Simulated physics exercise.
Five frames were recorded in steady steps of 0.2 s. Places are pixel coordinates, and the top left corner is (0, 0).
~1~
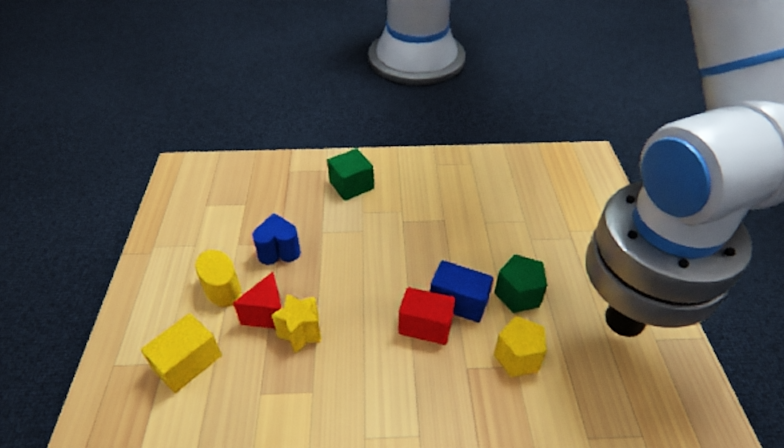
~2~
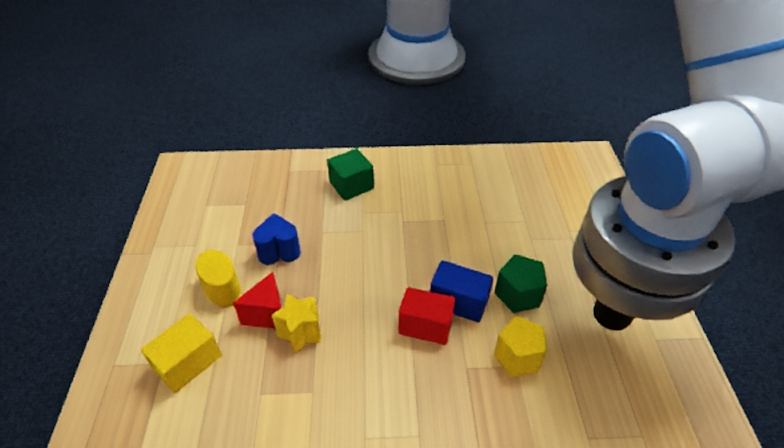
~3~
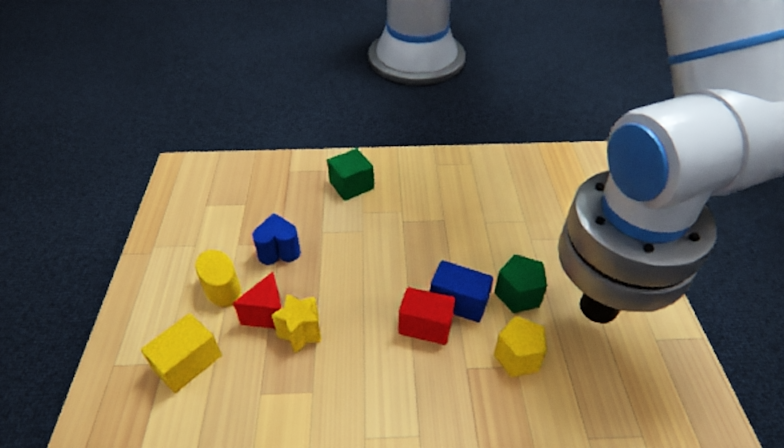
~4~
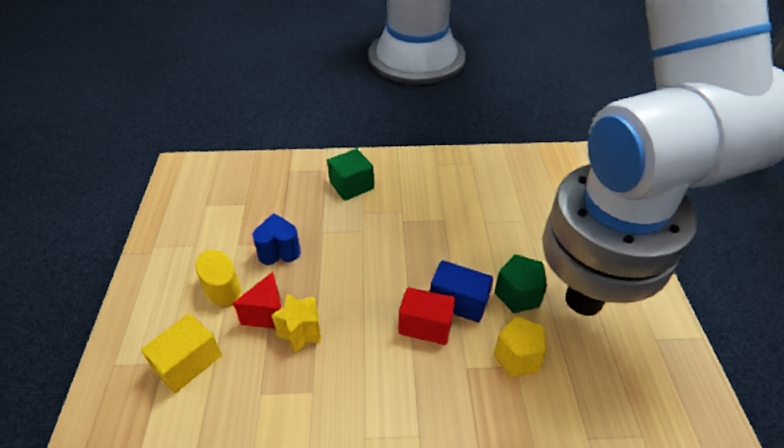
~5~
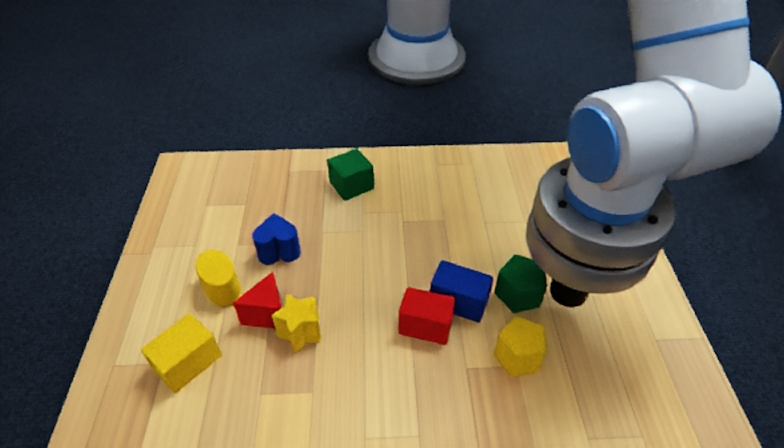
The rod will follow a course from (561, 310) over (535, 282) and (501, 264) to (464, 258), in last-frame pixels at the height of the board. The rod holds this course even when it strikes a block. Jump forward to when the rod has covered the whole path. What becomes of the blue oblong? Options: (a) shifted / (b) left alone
It's a.
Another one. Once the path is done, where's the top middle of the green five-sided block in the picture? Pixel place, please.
It will likely be found at (440, 254).
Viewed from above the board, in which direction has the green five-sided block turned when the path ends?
Viewed from above: Anti-clockwise.
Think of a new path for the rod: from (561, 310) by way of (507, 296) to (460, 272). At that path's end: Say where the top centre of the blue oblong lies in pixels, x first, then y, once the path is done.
The middle of the upper face of the blue oblong will lie at about (423, 265) in the picture.
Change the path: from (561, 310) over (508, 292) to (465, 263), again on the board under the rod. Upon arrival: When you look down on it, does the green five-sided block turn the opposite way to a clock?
It seems not.
On the path given first. One third of the way, rod (540, 265); green five-sided block (504, 263), turned 20° anticlockwise.
Two thirds of the way, rod (504, 247); blue oblong (457, 282); green five-sided block (475, 256), turned 40° anticlockwise.
At the end, rod (466, 242); red oblong (424, 311); blue oblong (448, 285), turned 15° anticlockwise; yellow five-sided block not moved; green five-sided block (440, 254), turned 50° anticlockwise.
